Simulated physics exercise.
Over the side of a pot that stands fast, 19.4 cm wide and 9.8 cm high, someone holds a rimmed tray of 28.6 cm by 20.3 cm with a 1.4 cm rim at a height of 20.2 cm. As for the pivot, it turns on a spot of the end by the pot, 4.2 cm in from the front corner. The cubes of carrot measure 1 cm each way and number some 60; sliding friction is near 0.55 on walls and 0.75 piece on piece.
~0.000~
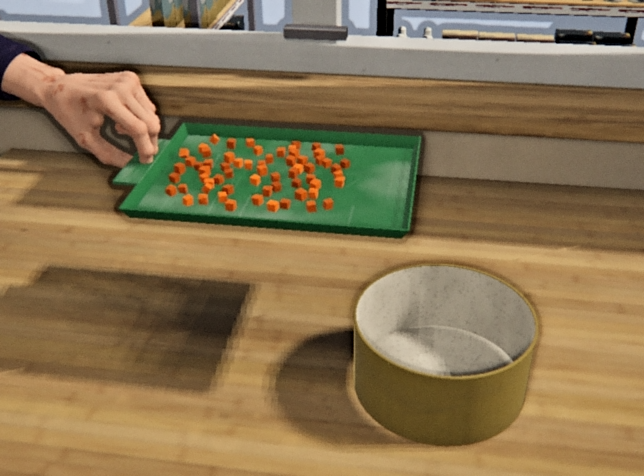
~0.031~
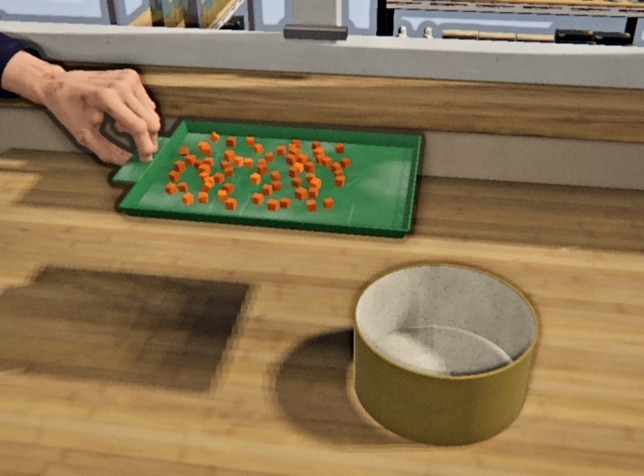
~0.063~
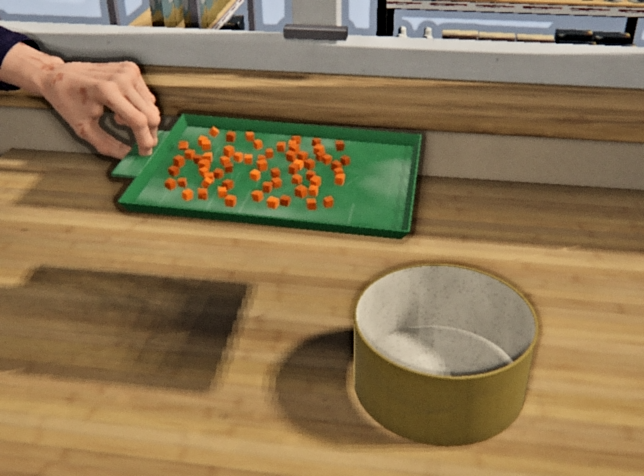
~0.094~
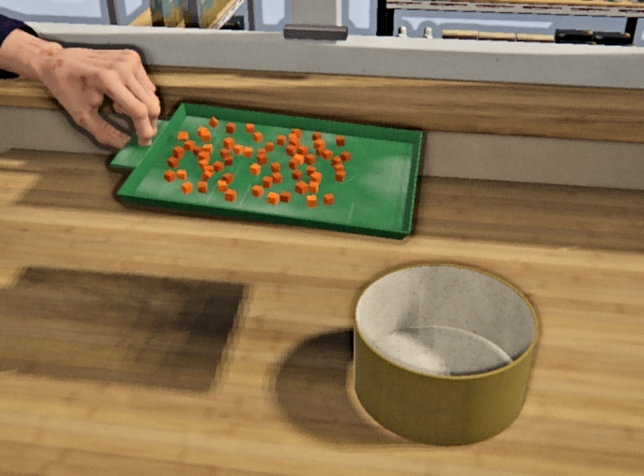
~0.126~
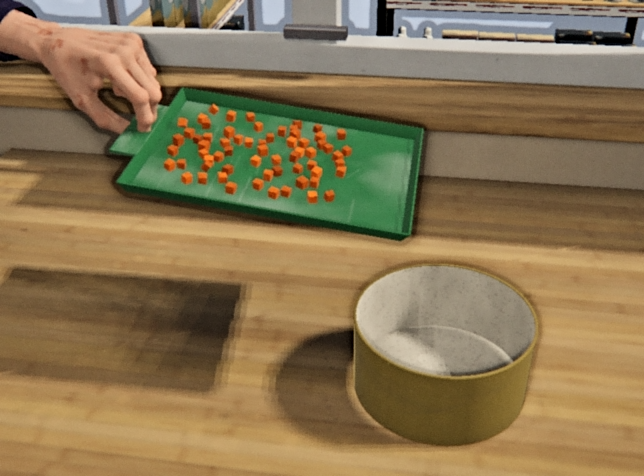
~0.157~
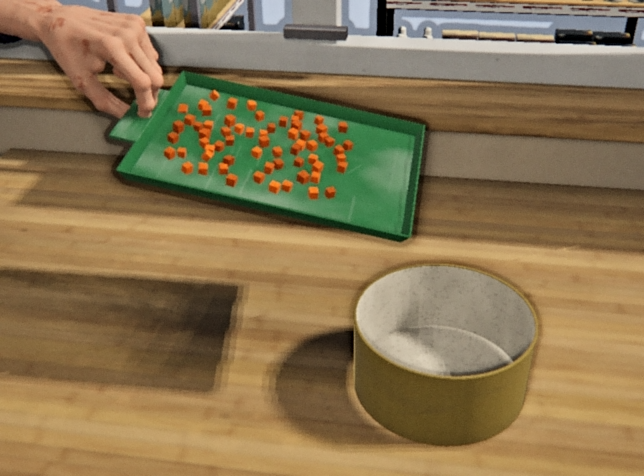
In the video, a hand holds a green rimmed tray scattered with small orange cubes beside a round pot on a wooden surface, then raises the tray's left end, slanting it gradually down to the right while the pot stays still.
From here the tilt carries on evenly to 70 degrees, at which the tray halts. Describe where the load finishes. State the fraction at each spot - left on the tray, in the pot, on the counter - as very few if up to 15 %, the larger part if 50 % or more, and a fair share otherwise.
Tray: Very few. Pot: The larger part. Counter: Very few.
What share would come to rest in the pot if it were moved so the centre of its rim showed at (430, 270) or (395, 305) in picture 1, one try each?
I'd say some 5 per cent for the first and some 70 per cent for the second.
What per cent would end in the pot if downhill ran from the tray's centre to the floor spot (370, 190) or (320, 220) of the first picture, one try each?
I'd put it at about 70 per cent for the first tilt and about 60 per cent for the second.
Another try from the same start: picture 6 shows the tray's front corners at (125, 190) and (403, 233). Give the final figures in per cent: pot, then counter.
Pot: 50, counter: 50.
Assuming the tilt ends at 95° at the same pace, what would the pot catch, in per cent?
I'd put it at close to 100 per cent.
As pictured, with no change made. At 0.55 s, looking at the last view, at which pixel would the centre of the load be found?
Estimated load position: Around (356, 137).
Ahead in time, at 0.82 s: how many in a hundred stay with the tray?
Close to 5 in a hundred parts of the load.
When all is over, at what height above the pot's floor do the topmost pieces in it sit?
I'd say near 2.0 centimetres.
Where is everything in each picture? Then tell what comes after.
In the first frame, tray tilt 0 degrees, front corners at (128, 205) and (402, 226); middle of the pieces at (262, 170); pot at (445, 315).
In the second frame, tray tilt 1 degrees, front corners at (128, 204) and (402, 226); middle of the pieces at (262, 169).
In the third frame, tray tilt 2 degrees, front corners at (127, 199) and (402, 227); middle of the pieces at (262, 165).
In the fourth frame, tray tilt 5 degrees, front corners at (126, 191) and (403, 228), lowest corner right front; middle of the pieces at (262, 159).
In the fifth frame, tray tilt 8 degrees, front corners at (126, 179) and (403, 229), lowest corner right front; middle of the pieces at (262, 151).
In the sixth frame, tray tilt 12 degrees, front corners at (126, 167) and (404, 231), lowest corner right front; middle of the pieces at (264, 142); pot at (445, 315). Its pace works out near 125 degrees a second.
Then, at 0.39 s, tilt 42 degrees; the tray holds 100 %, the pot 0 %.
After 0.55 s, tilt 62 degrees; the tray holds 100 %, the pot 0 %.
Then, at 0.82 s, tilt 70 degrees; the tray holds 5 %, the pot 90 %.
By 1.9 s all is still; tray 0 %, pot 100 %, counter 0 %.
